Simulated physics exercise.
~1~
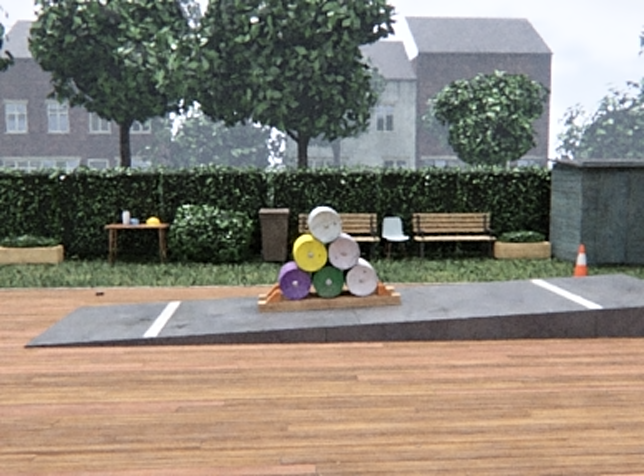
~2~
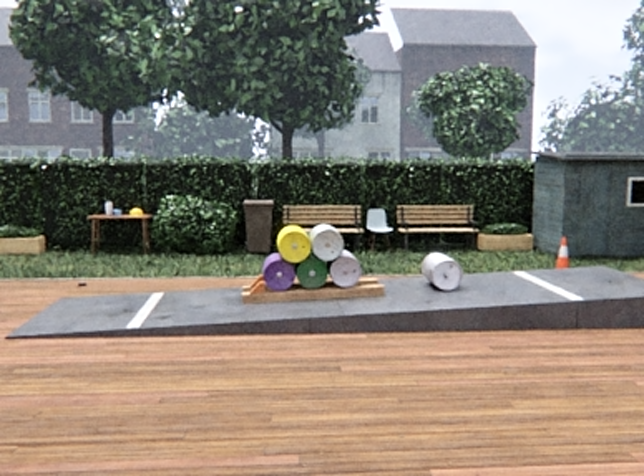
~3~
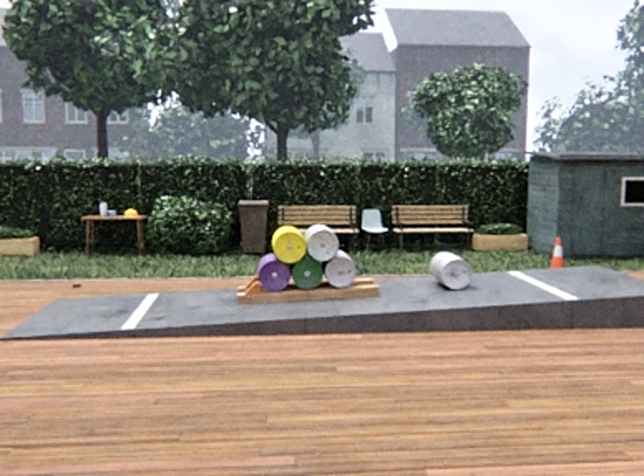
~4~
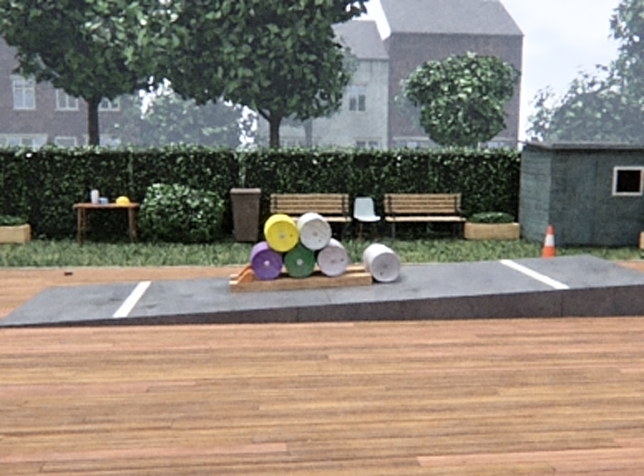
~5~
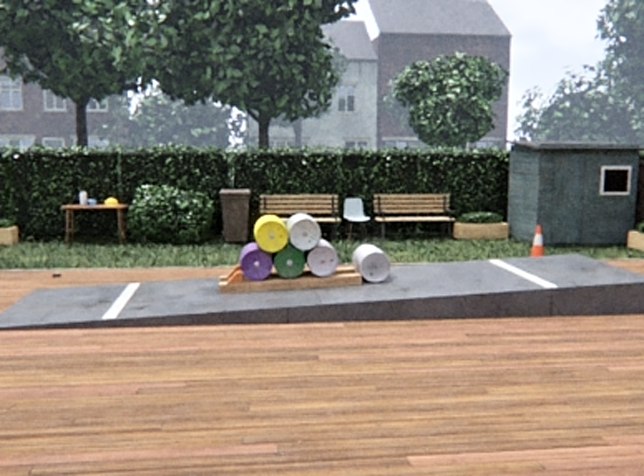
A white keg drops off the stacked kegs, rolls right, then rolls back against them.
